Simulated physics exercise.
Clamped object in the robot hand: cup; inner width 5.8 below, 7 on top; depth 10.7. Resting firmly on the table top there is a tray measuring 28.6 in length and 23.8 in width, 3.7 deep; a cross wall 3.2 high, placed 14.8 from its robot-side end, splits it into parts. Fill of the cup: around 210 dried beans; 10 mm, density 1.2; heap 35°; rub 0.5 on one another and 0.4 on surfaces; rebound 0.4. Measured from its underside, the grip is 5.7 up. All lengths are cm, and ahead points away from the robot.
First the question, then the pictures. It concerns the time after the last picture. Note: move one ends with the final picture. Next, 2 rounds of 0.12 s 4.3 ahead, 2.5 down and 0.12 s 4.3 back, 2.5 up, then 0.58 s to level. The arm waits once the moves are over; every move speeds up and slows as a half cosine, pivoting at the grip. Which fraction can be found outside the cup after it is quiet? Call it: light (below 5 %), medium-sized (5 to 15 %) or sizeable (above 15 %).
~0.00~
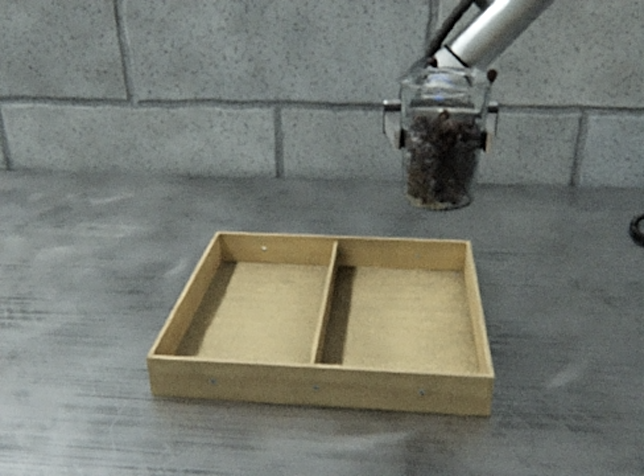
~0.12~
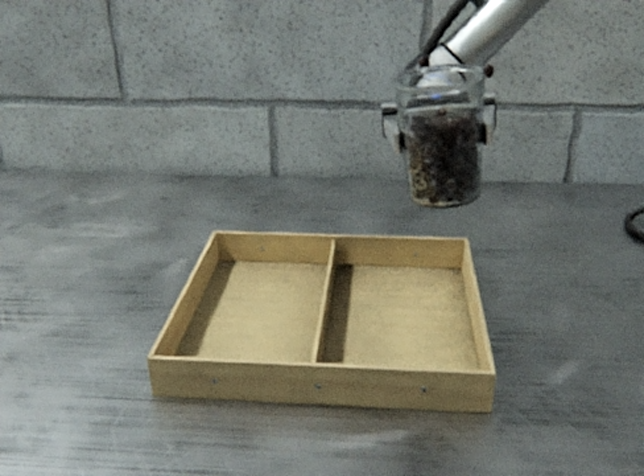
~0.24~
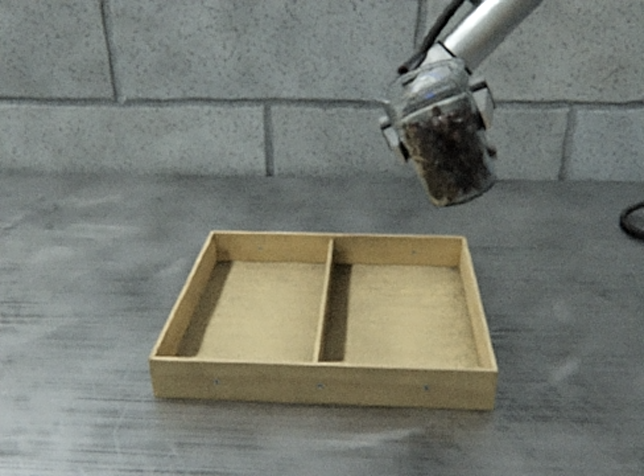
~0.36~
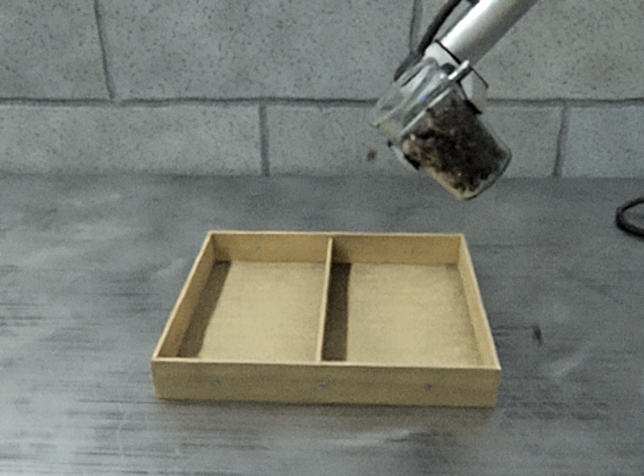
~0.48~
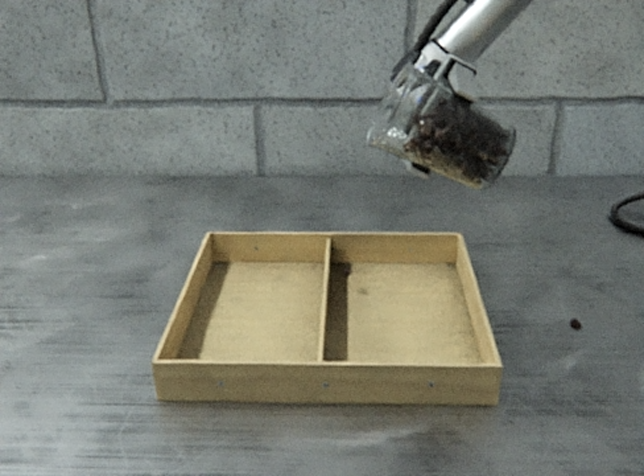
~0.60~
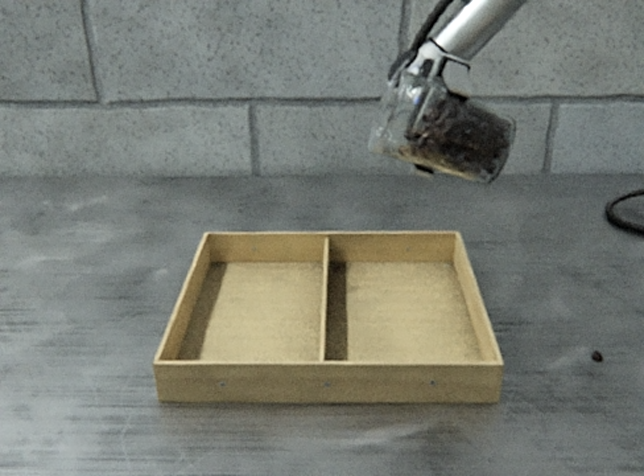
A medium-sized share.
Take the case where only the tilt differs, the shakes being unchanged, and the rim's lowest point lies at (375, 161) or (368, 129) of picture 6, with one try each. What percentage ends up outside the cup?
First try about 35 per cent, second try about 0 per cent.
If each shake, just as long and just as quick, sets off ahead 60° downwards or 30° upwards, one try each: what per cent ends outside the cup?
Roughly 5 per cent, then 55 per cent.
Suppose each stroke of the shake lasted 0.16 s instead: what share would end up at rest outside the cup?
5 %.
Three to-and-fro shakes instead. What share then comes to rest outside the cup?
Roughly 10 percent.
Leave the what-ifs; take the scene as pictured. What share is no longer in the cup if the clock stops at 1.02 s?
About 5 per cent.
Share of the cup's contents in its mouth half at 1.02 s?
Something near 40 per cent is there.
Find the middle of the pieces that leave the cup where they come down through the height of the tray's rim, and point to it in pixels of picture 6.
Look at roughly (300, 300) in the last picture.
By 1.02 s, tilted 69° forward, highest piece 20 above the table; 197 in the cup, 7 in the far-side part, 3 in the robot-side part, 1 on the table or floor, 1 in flight or on a rim.
By 1.45 s, tilted 20° forward, highest piece 23 above the table; 190 in the cup, 11 in the far-side part, 7 in the robot-side part, 1 on the table or floor.
By 1.86 s, level, highest piece 24 above the table; 190 in the cup, 11 in the far-side part, 7 in the robot-side part, 1 on the table or floor.
By 2.91 s, level, highest piece 24 above the table; 190 in the cup, 11 in the far-side part, 7 in the robot-side part, 1 on the table or floor.
Final count, 190 in the cup, 11 in the far-side part, 7 in the robot-side part, 1 on the table or floor. That is 9 % outside the cup.
